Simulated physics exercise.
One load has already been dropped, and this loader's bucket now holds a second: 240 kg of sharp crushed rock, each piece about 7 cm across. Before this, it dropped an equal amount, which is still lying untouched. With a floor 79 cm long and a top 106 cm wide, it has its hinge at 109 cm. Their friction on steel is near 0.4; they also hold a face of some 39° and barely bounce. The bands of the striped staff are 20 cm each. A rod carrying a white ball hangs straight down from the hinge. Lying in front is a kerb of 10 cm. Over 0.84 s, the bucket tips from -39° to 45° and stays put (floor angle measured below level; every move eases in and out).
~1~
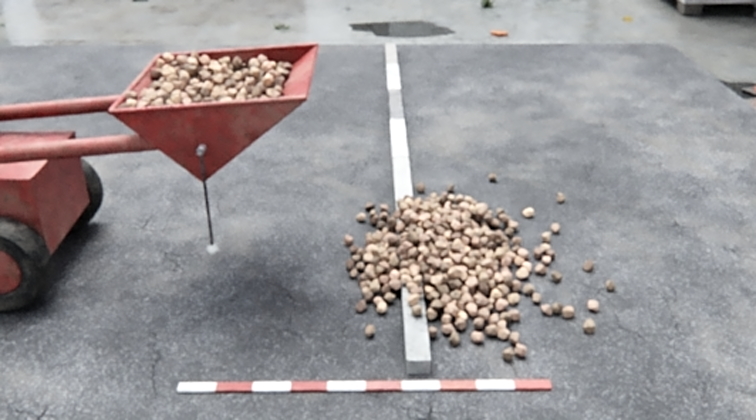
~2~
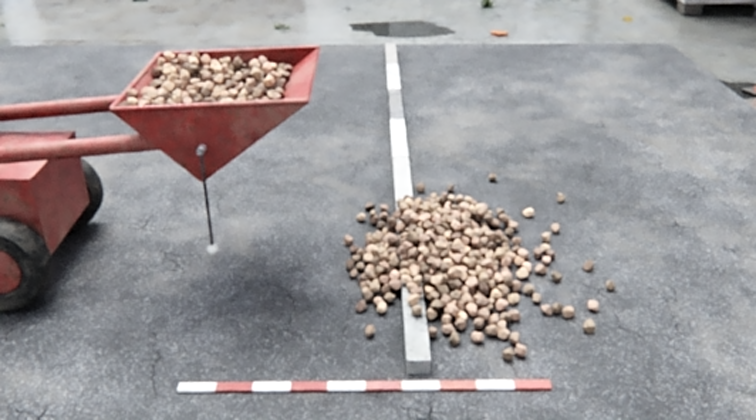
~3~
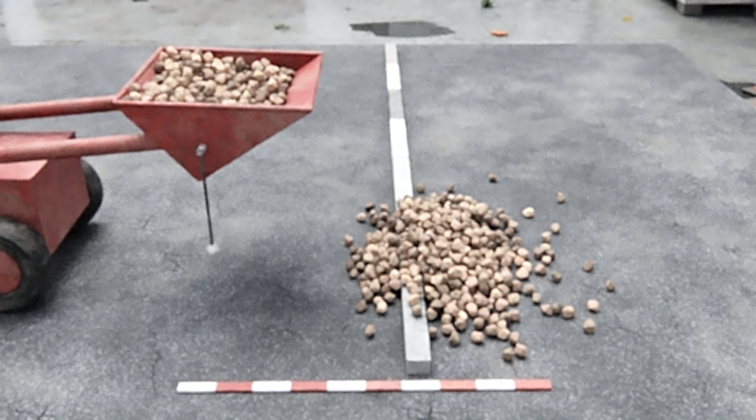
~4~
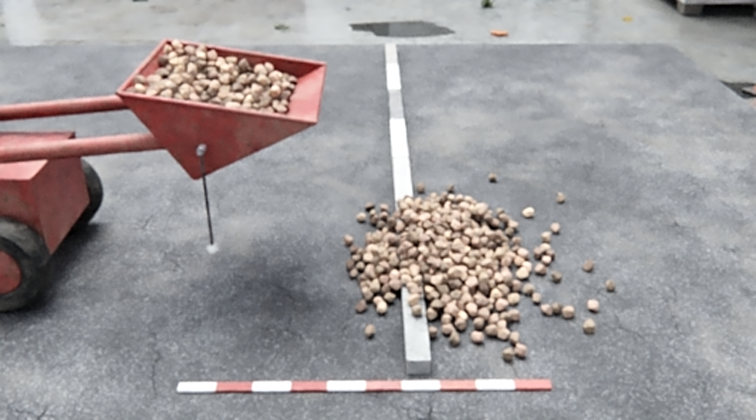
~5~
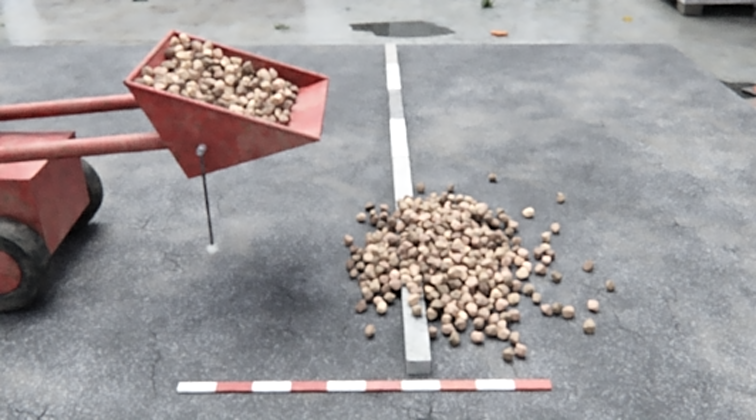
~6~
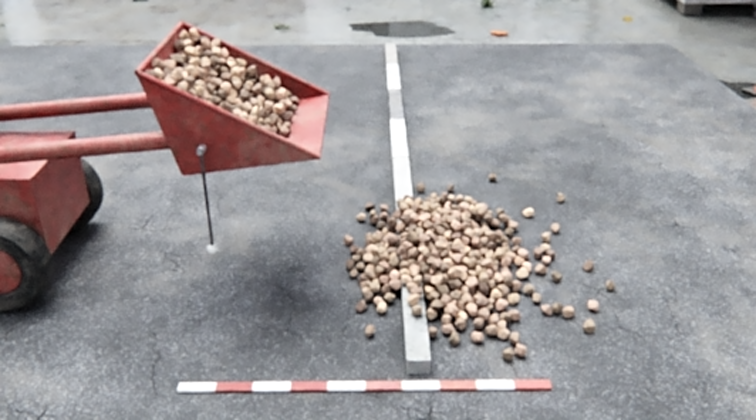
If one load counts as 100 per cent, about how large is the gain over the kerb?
Around 0 per cent.
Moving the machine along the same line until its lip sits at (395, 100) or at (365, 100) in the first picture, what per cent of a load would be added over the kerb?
I'd guess close to 25 per cent first and close to 5 per cent second.
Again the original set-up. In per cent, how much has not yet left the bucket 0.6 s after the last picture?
Roughly 70 per cent is still inside.
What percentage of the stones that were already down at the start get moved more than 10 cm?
Roughly 0 per cent of them.
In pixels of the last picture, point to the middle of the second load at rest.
Middle: Approx. (340, 249) px.
Then, 0.3 s after the last picture the floor is at 32°; in per cent of one load, 100 in the bucket, 24 on this side of the kerb, 76 over the kerb; the foremost stones are at (573, 259).
Then, 0.6 s after the last picture the floor is at 45°; in per cent of one load, 71 in the bucket, 53 on this side of the kerb, 76 over the kerb; the foremost stones are at (573, 259).
Then, 0.9 s after the last picture the floor is at 45°; in per cent of one load, 7 in the bucket, 117 on this side of the kerb, 76 over the kerb; the foremost stones are at (573, 259).
Then, 3.5 s after the last picture the floor is at 45°; in per cent of one load, 0 in the bucket, 124 on this side of the kerb, 76 over the kerb; the foremost stones are at (573, 259). Net gain over the kerb, 0.
